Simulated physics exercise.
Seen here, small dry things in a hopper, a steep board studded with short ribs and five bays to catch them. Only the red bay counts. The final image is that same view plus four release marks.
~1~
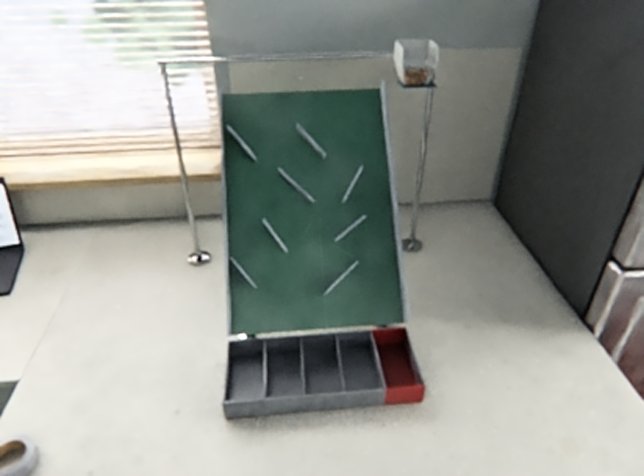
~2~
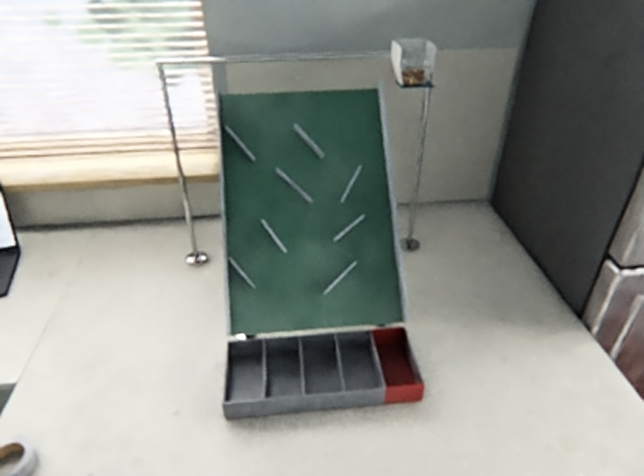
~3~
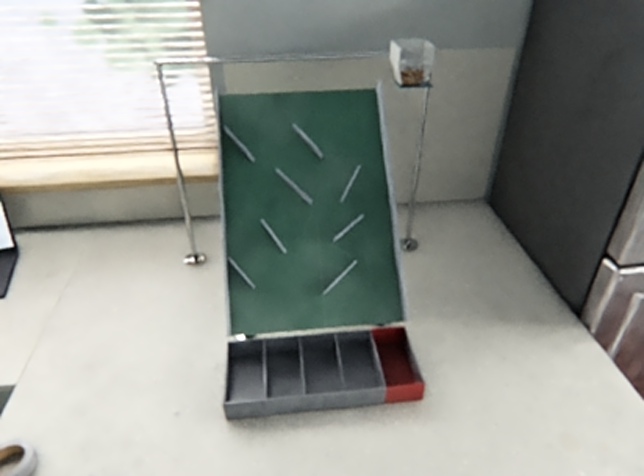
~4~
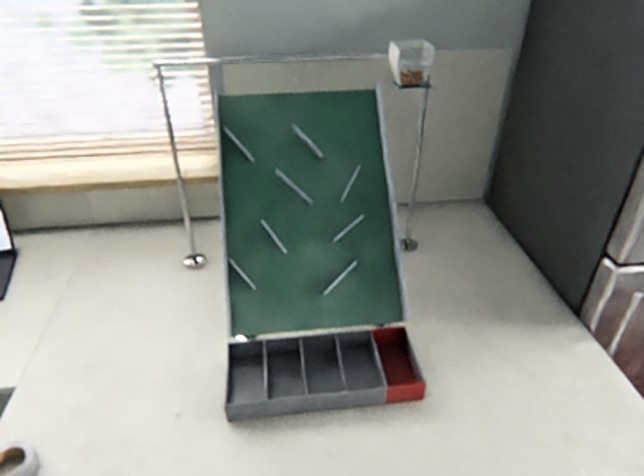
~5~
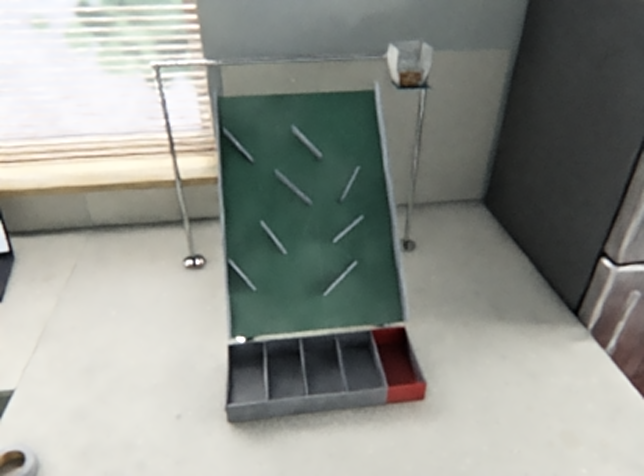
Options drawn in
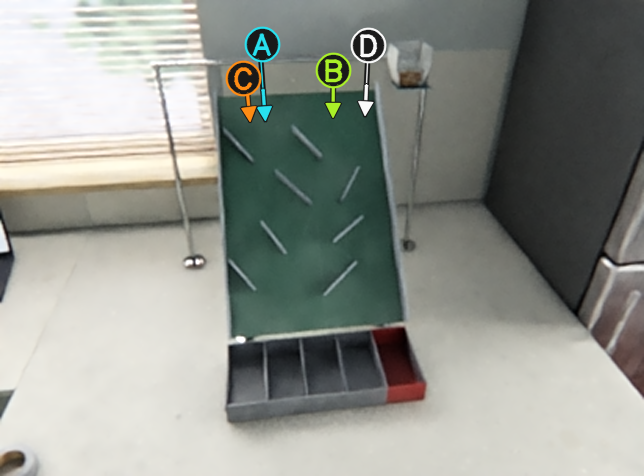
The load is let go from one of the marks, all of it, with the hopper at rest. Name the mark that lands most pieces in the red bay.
D.
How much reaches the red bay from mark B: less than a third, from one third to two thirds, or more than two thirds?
Mark B gives less than a third.
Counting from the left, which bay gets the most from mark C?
The third from the left.
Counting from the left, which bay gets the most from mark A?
The third from the left.
On the marked copy, mark A meets the board at (265, 115); mark B meets the board at (333, 112); mark C meets the board at (249, 116); mark D meets the board at (365, 110).
Choosing A, none at all in the red bay, all but a few in other bays, only a few outside the box.
Choosing B, a small share in the red bay, the bulk in other bays, a small share outside the box.
Choosing C, none at all in the red bay, all but a few in other bays, a small share outside the box.
Choosing D, close to two thirds in the red bay, a small share in other bays, close to a quarter outside the box.
